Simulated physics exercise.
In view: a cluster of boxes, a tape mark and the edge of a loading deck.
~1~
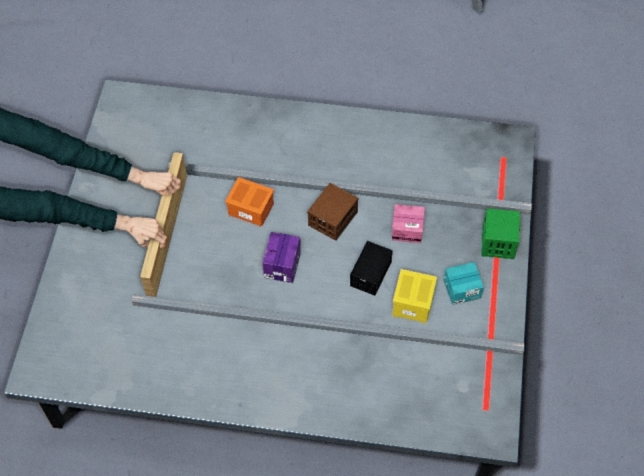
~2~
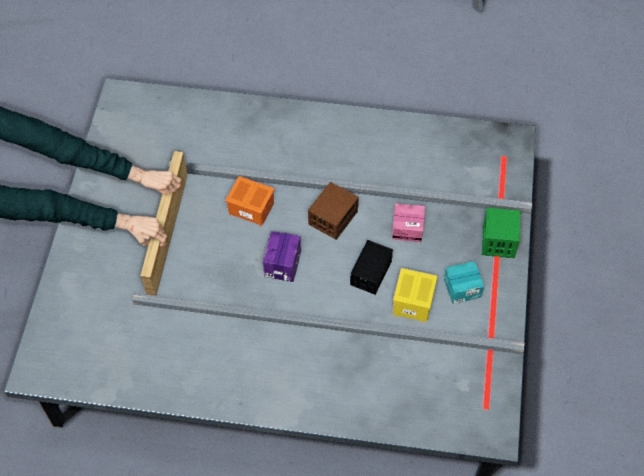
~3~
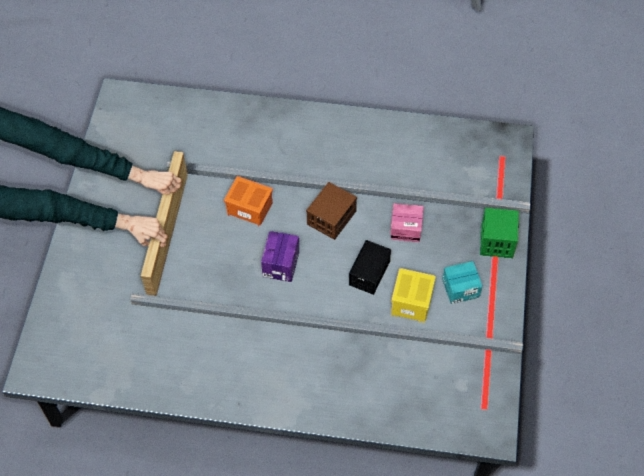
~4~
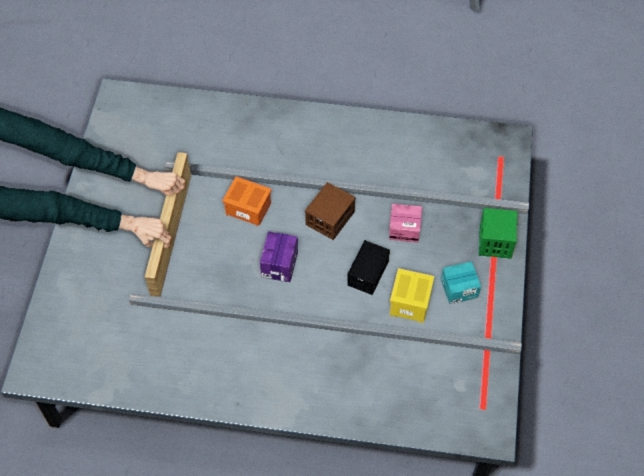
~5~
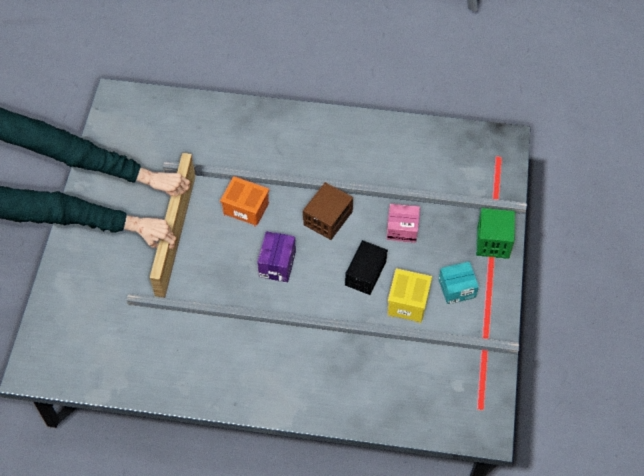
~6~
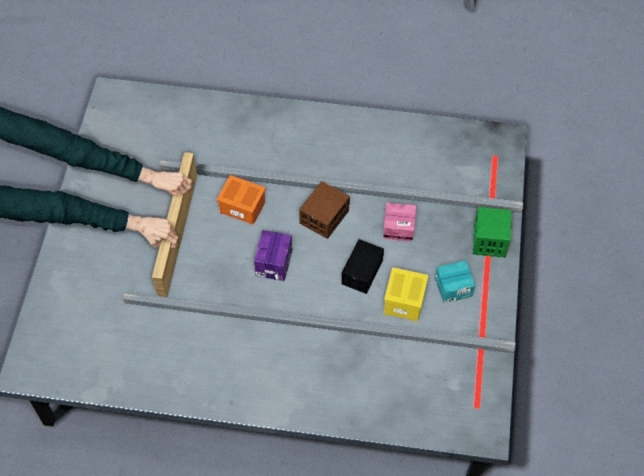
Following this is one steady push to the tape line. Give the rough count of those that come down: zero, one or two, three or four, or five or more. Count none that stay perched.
The ones going over the edge come to at least five, I'd say.
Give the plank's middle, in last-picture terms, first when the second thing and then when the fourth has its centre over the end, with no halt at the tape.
At the first moment about (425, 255), at the next about (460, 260).
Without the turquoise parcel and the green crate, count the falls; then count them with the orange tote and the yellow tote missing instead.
You'd count 3 the first time and 4 the second time.
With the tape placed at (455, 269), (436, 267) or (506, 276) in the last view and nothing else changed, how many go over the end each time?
Going through each try, you'd get 3, 2 and 8.
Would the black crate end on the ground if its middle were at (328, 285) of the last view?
Note: Black crate is safe.
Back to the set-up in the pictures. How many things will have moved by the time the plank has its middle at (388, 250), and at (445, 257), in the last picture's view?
Tally at point one: 8; at point two: 8.
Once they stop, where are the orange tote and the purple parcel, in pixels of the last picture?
Final spots - orange tote (511, 230), purple parcel (503, 282).
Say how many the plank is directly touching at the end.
Result: 3 in all.
Soon after, none off yet; green crate at rest near (492, 233); turquoise parcel at rest near (455, 282); yellow tote at rest near (405, 295).
After that, none off yet; green crate at rest near (492, 233); turquoise parcel at rest near (455, 282); yellow tote displaced a little near (418, 299).
And then, one off so far; green crate on its way down near (554, 287); turquoise parcel displaced about its own width near (499, 288); yellow tote displaced about its own width near (450, 309).
In the end, the number that fall off is five or more; gone, brown crate, black crate, pink parcel, turquoise parcel and green crate.
